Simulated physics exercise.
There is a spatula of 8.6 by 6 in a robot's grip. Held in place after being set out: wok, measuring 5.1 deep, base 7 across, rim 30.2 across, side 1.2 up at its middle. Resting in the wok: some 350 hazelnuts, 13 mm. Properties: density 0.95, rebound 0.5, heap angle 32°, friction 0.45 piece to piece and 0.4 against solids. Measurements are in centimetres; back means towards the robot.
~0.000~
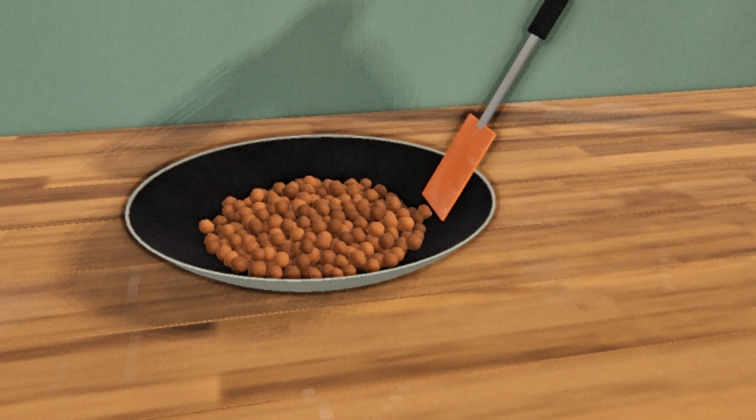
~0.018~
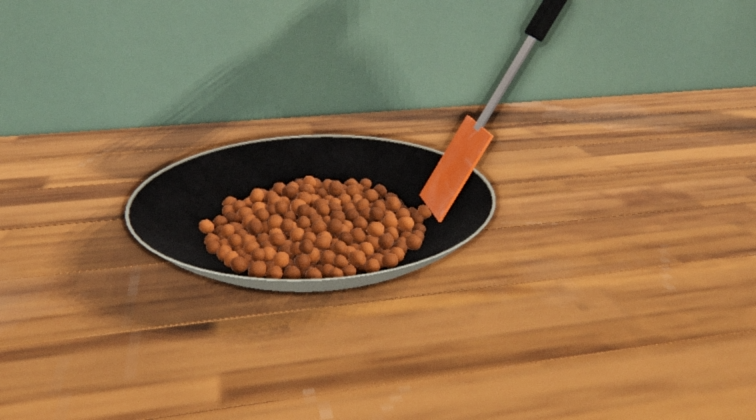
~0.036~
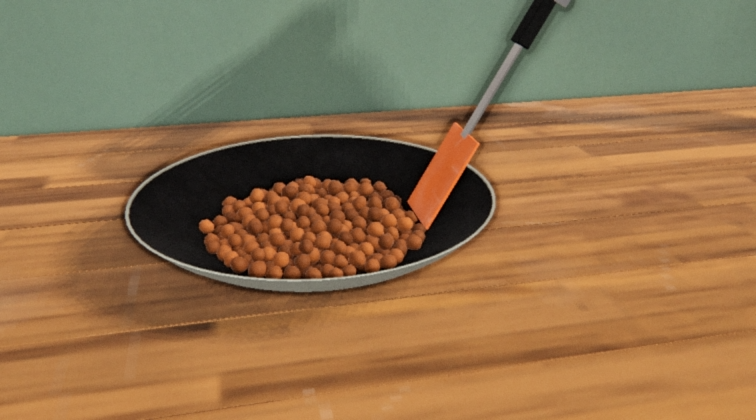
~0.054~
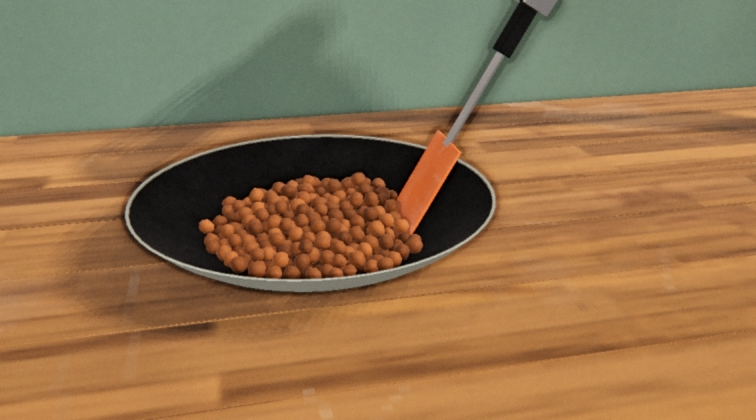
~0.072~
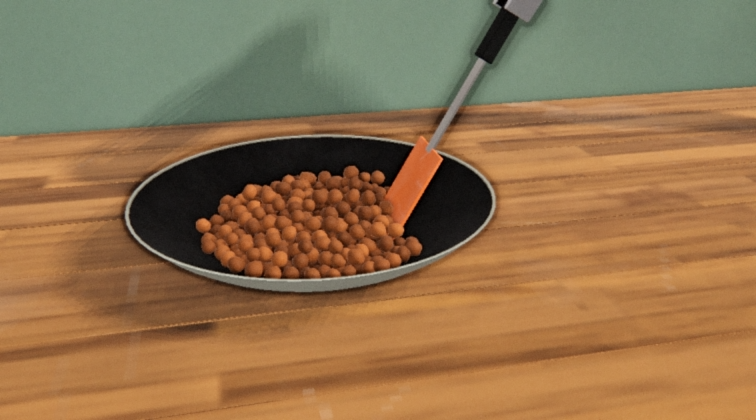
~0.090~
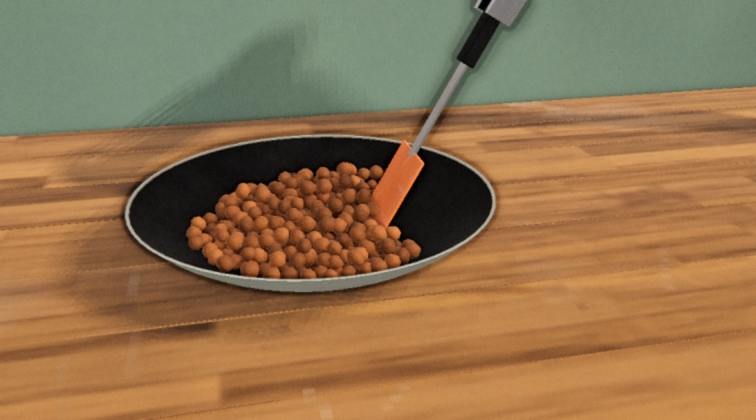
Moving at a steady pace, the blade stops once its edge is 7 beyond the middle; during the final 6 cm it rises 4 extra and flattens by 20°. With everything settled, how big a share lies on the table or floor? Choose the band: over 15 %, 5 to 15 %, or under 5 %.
5 to 15 %.
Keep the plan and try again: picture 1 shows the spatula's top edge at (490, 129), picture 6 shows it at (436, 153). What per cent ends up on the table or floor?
It comes to something like 5 %, give or take.
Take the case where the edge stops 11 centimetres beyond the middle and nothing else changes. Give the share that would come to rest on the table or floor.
In that case around 20 per cent.
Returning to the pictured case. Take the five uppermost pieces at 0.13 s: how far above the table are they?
Estimated height above table: Approx. 6 cm.
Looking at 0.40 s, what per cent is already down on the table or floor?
About 6 per cent.
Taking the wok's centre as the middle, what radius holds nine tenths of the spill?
About 45 cm.
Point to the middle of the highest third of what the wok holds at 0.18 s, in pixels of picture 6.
(246, 212).
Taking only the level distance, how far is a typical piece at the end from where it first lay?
Distance: Around 4 cm.
After 0.13 s, sloping 60°, highest piece 7 above the table; 351 in the wok.
After 0.18 s, sloping 52°, highest piece 7 above the table; 351 in the wok.
After 0.40 s, sloping 40°, highest piece 8 above the table; 320 in the wok, 20 on the table or floor, 11 on the blade or in flight.
After 1.45 s, sloping 40°, highest piece 5 above the table; 320 in the wok, 31 on the table or floor.
In the end, 320 in the wok, 31 on the table or floor. That is 9 % on the table or floor.
